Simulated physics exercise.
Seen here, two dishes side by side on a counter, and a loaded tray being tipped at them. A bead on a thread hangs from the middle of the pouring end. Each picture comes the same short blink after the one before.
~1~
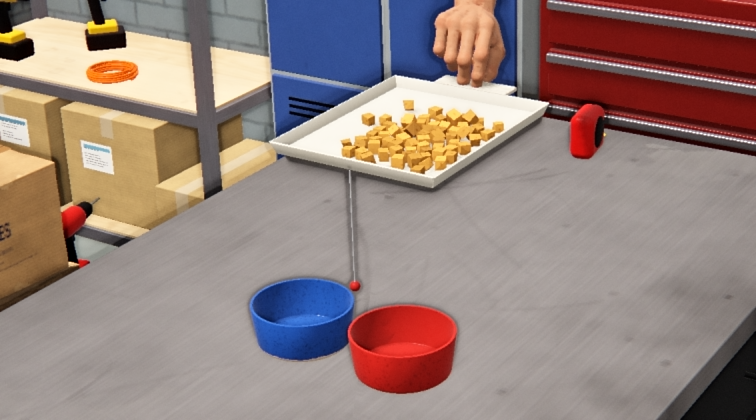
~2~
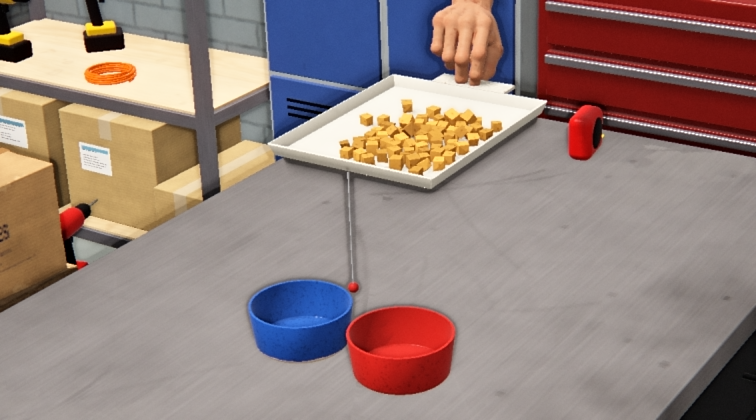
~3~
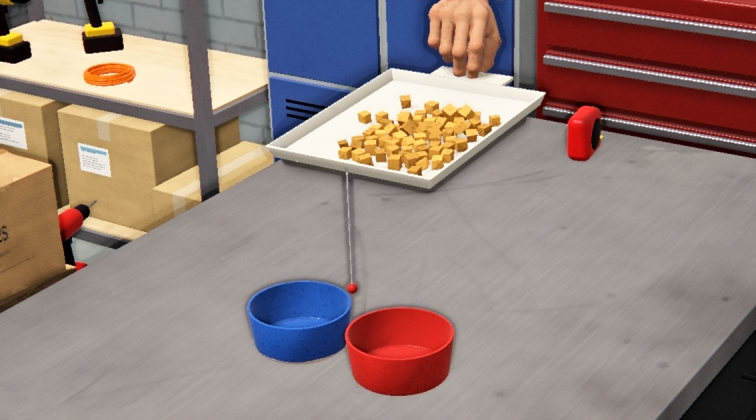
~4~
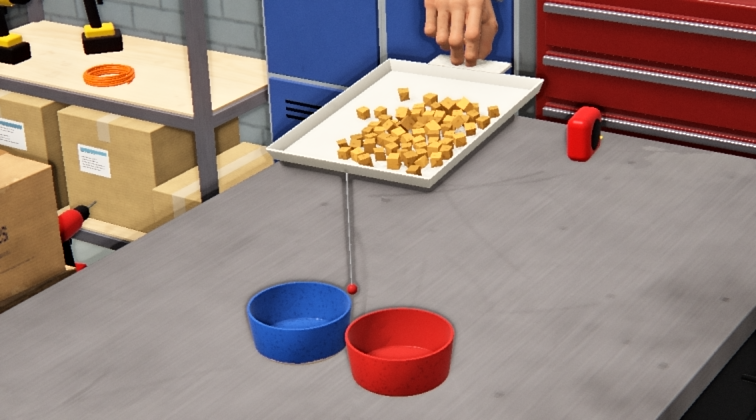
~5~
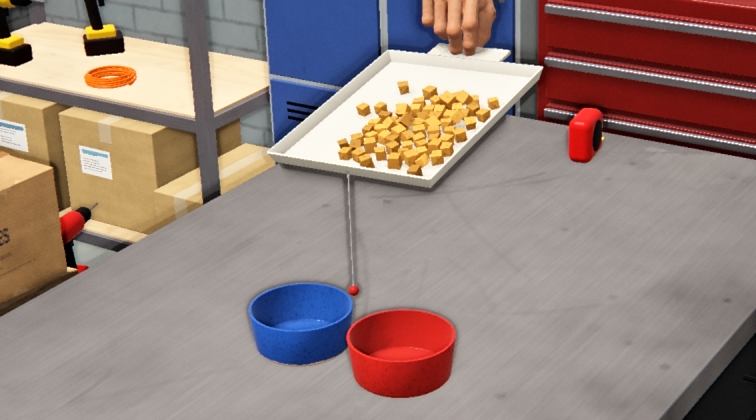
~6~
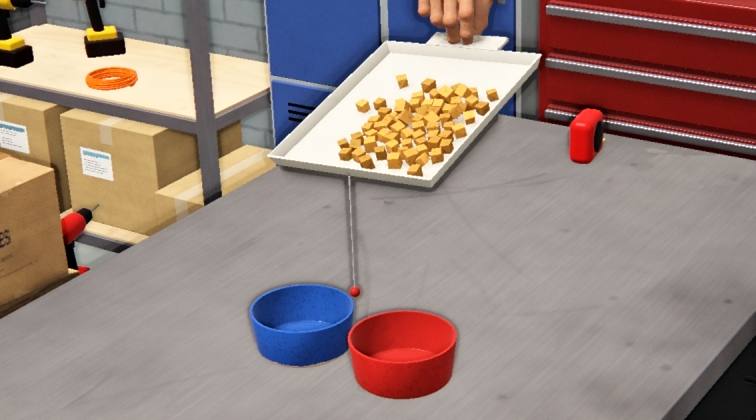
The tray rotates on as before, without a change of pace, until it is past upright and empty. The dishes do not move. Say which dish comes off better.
The left-hand dish gets more.
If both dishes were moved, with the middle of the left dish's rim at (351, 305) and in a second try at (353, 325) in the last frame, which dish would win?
First the left dish, then the left-hand dish.
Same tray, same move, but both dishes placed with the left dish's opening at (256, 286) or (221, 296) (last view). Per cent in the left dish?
Near 30 % and 10 %.
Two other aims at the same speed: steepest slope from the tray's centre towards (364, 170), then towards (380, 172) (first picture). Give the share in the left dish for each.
First some 20, then 10 per cent.
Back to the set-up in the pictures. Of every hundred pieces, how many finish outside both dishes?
Some 30 per cent.
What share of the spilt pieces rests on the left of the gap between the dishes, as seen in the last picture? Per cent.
Close to 90 per cent.
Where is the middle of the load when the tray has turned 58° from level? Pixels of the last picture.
Roughly at (350, 139).
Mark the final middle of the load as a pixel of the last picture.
Near (298, 339).
Just after the last frame, tray tipped steeply; almost all on the tray; just a few outside both; just a few in the air.
A moment on, tray tipped right over; the larger part on the tray; just a few in the left dish; just a few outside both; about a tenth in the air.
Further on, tray tipped past a quarter turn; about a tenth in the right dish; roughly two thirds in the left dish; roughly a third outside both.
When it is over, tray tipped past a quarter turn; about a tenth in the right dish; roughly two thirds in the left dish; roughly a third outside both.
